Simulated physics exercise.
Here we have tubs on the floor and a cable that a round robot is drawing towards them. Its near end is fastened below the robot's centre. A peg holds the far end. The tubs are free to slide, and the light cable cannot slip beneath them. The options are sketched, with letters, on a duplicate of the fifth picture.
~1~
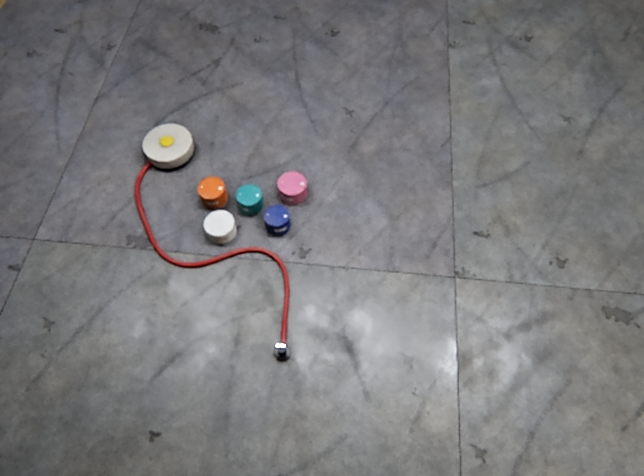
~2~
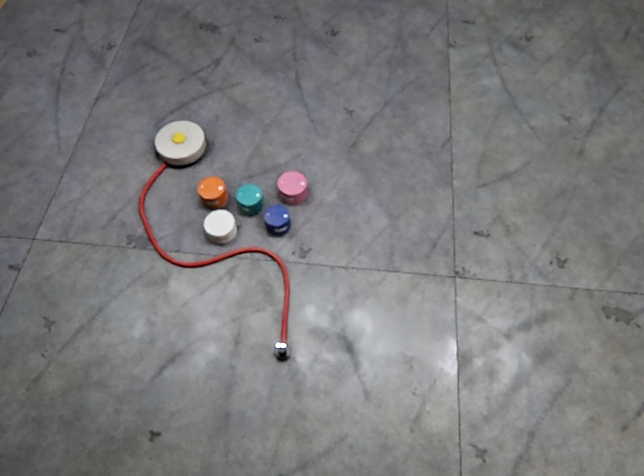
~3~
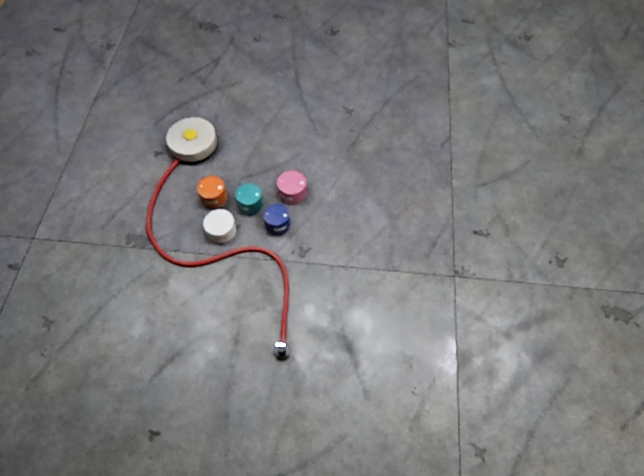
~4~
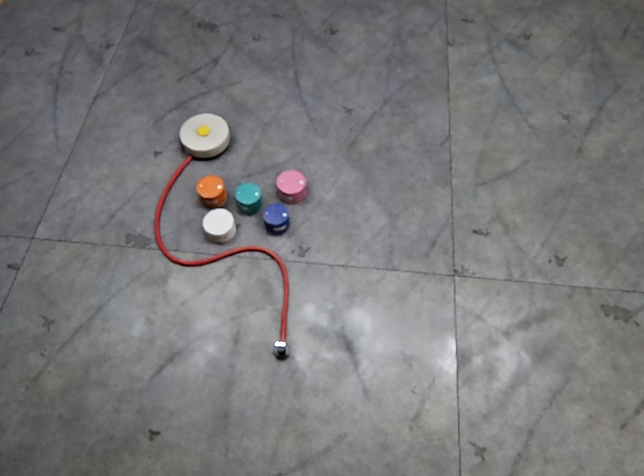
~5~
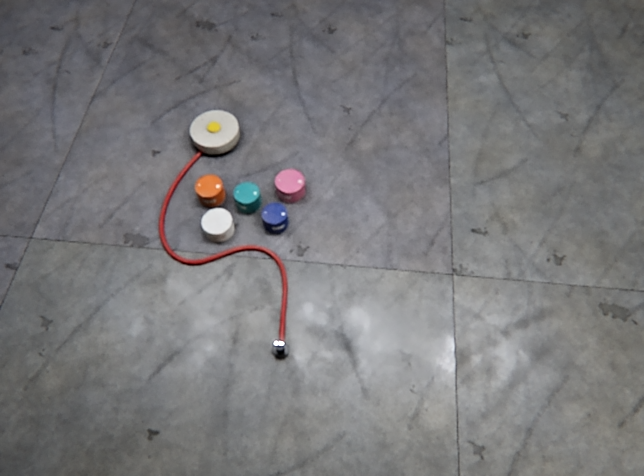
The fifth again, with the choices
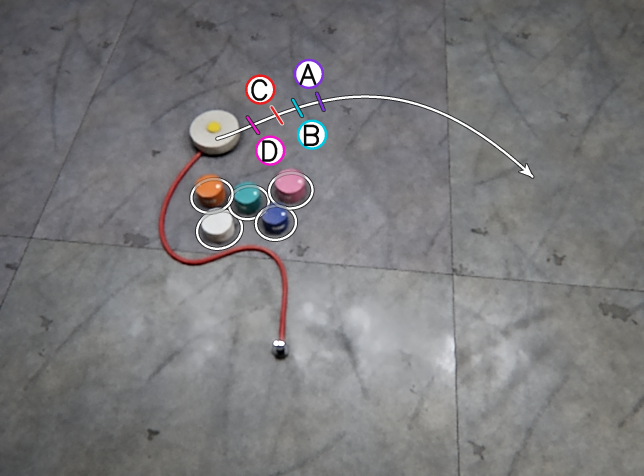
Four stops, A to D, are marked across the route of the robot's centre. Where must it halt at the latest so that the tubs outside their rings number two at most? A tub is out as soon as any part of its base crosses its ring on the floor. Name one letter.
A.
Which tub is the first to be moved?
The orange one.
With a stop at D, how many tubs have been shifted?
By then, none.
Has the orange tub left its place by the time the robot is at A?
Yes.
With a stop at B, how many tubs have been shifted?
By then, none.
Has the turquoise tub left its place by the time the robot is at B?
No.
On the copy, A at (320, 102); B at (297, 108); C at (277, 115); D at (253, 125); the route from (217, 139) via (381, 97) to (533, 177).
On A. First, robot (254, 119).
Then, robot (288, 105).
Finally, robot (320, 96); orange tub (224, 193); one over the rings.
By contrast, B is within the limit but short; C is within the limit but short; D is within the limit but short.
